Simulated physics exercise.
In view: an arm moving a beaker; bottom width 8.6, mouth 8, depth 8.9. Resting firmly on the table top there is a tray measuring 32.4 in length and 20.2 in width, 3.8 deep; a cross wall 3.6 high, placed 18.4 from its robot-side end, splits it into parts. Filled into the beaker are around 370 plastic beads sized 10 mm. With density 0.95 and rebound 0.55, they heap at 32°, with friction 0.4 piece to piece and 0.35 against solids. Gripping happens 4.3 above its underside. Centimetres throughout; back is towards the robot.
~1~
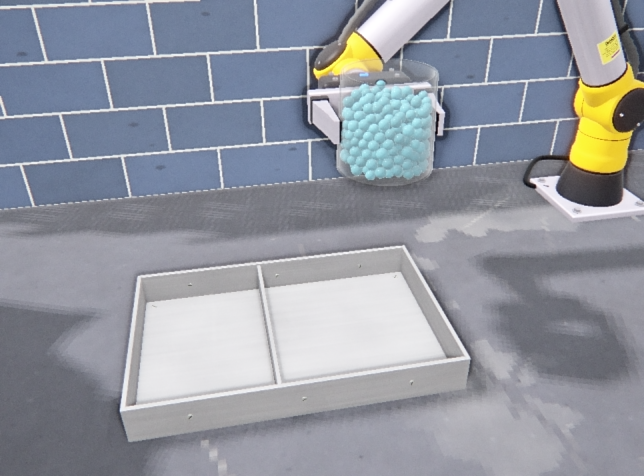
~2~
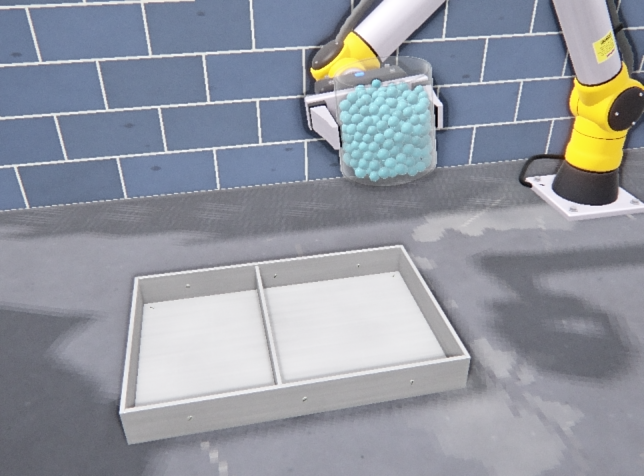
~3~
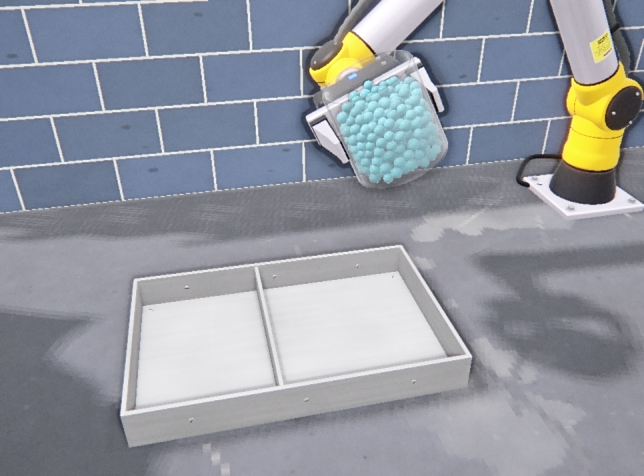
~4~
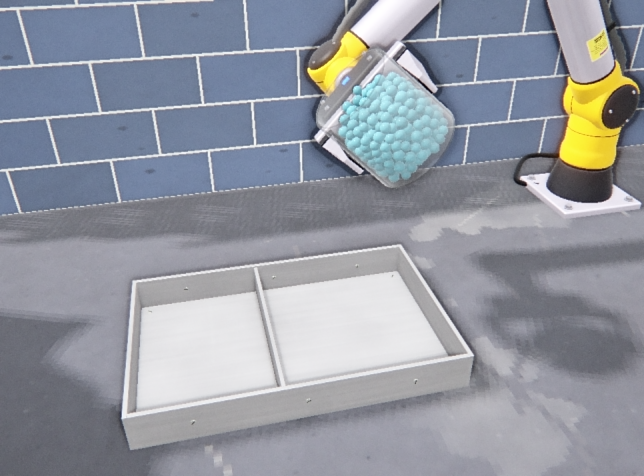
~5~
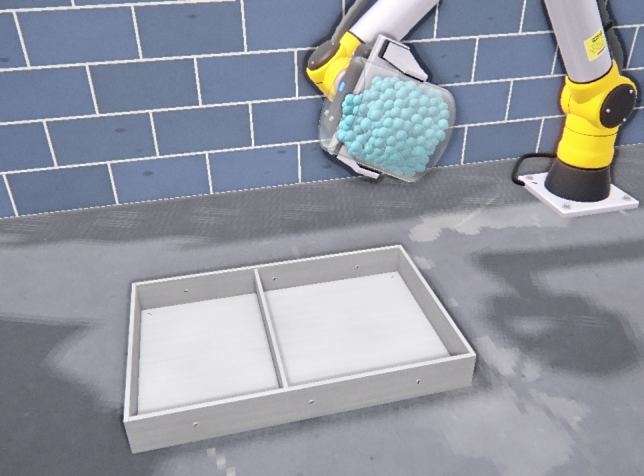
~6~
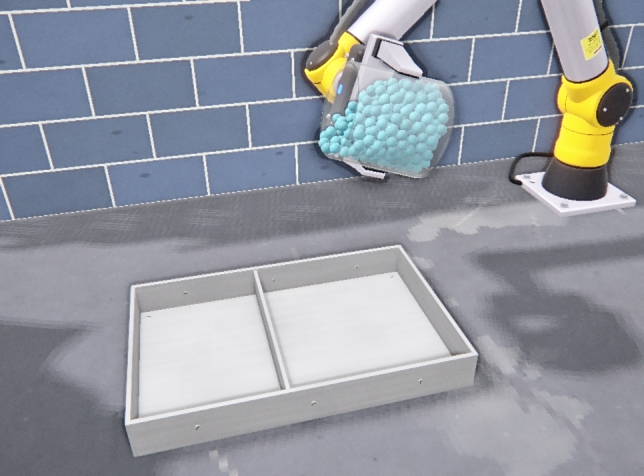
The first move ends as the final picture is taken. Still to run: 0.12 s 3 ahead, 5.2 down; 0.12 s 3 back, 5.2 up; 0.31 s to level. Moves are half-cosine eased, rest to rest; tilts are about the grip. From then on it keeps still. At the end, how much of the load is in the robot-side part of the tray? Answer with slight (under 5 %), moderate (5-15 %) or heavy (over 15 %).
Slight.
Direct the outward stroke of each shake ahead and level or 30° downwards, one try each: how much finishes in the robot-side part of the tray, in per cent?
Roughly 15 per cent, then 10 per cent.
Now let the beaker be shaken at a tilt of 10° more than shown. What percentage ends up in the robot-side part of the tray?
Roughly 5 percent.
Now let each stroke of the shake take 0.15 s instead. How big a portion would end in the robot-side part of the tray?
In that case it would be near 0 percent.
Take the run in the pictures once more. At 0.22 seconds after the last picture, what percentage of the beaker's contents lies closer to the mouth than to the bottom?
Around 40 in a hundred.
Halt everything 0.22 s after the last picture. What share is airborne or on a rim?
That comes to about 6 per cent, more or less.
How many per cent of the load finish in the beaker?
90 percent.
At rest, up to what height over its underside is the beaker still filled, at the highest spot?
Some 7.5 cm.
Then, 0.22 s after the last picture, tilted 72° forward, highest piece 27 above the table; 346 in the beaker, 21 in flight or on a rim.
Then, 0.44 s after the last picture, tilted 20° forward, highest piece 28 above the table; 338 in the beaker, 18 in the far-side part, 9 in the robot-side part, 2 in flight or on a rim.
Then, 0.75 s after the last picture, level, highest piece 28 above the table; 338 in the beaker, 17 in the far-side part, 9 in the robot-side part, 2 on the table or floor, 1 in flight or on a rim.
Then, 1.80 s after the last picture, level, highest piece 28 above the table; 338 in the beaker, 17 in the far-side part, 10 in the robot-side part, 2 on the table or floor.
Final count, 338 in the beaker, 17 in the far-side part, 10 in the robot-side part, 2 on the table or floor. That is 3 % in the robot-side part of the tray.
